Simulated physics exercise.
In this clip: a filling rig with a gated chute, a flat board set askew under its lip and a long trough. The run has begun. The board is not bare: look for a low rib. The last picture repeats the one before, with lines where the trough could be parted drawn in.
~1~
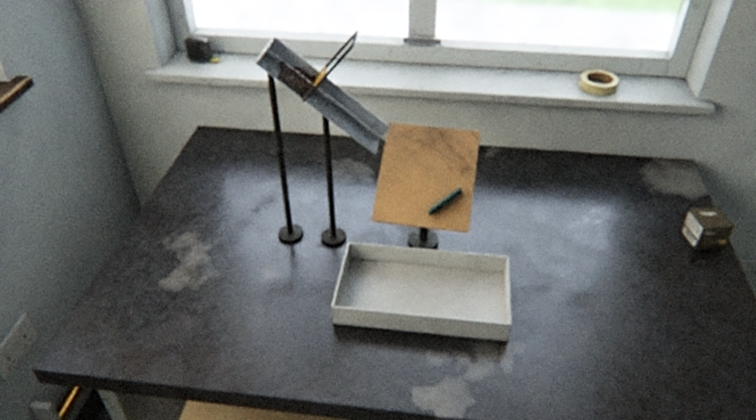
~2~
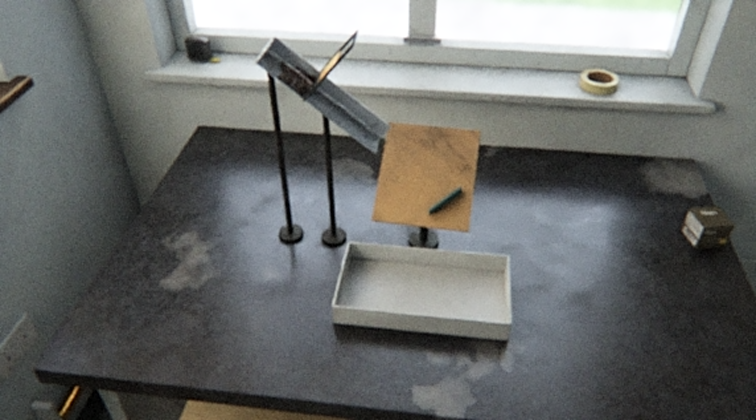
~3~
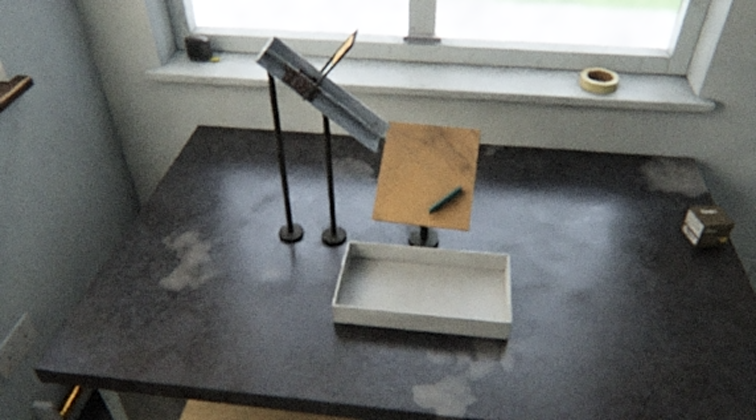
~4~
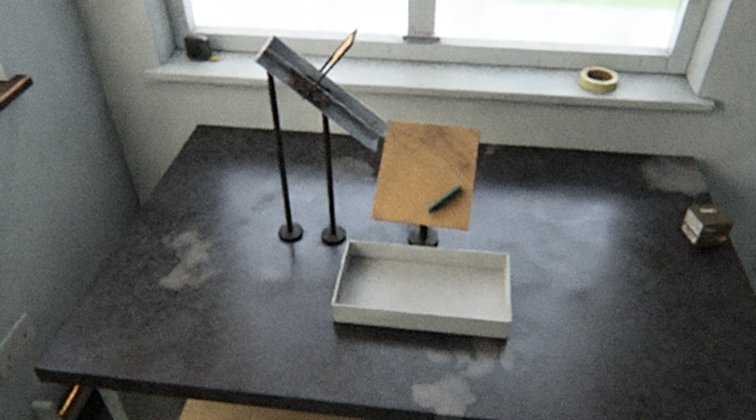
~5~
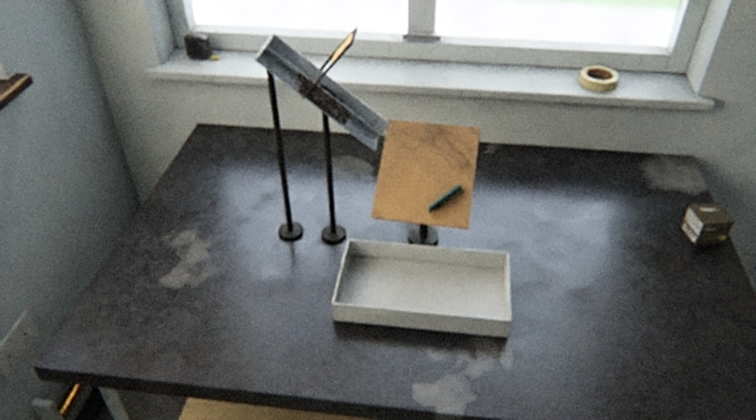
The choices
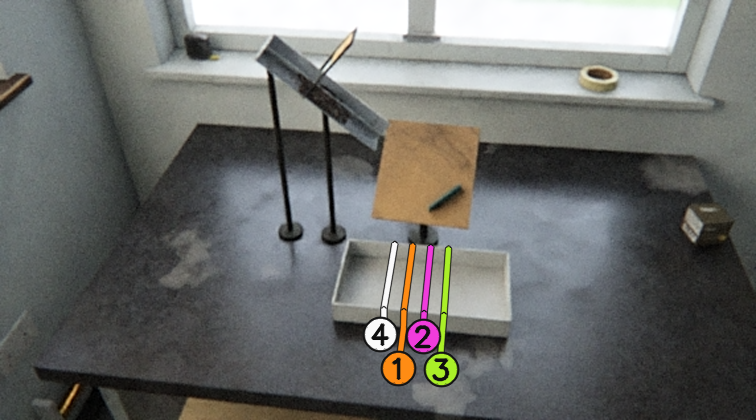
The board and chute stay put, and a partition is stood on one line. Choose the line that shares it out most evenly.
Go for 1.
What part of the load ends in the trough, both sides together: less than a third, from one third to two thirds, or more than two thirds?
About that: More than two thirds.
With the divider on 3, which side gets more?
The left side.
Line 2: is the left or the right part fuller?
More lands on the left.
On the marked copy, line 1 crosses the front rim at (404, 310); line 2 crosses the front rim at (424, 312); line 3 crosses the front rim at (443, 314); line 4 crosses the front rim at (383, 308).
For line 1, of what is caught, about half on the left of the divider, about half on the right.
For line 2, of what is caught, most on the left of the divider, about a quarter on the right.
For line 3, of what is caught, nearly all on the left of the divider, a small part on the right.
For line 4, of what is caught, none on the left of the divider, all on the right.
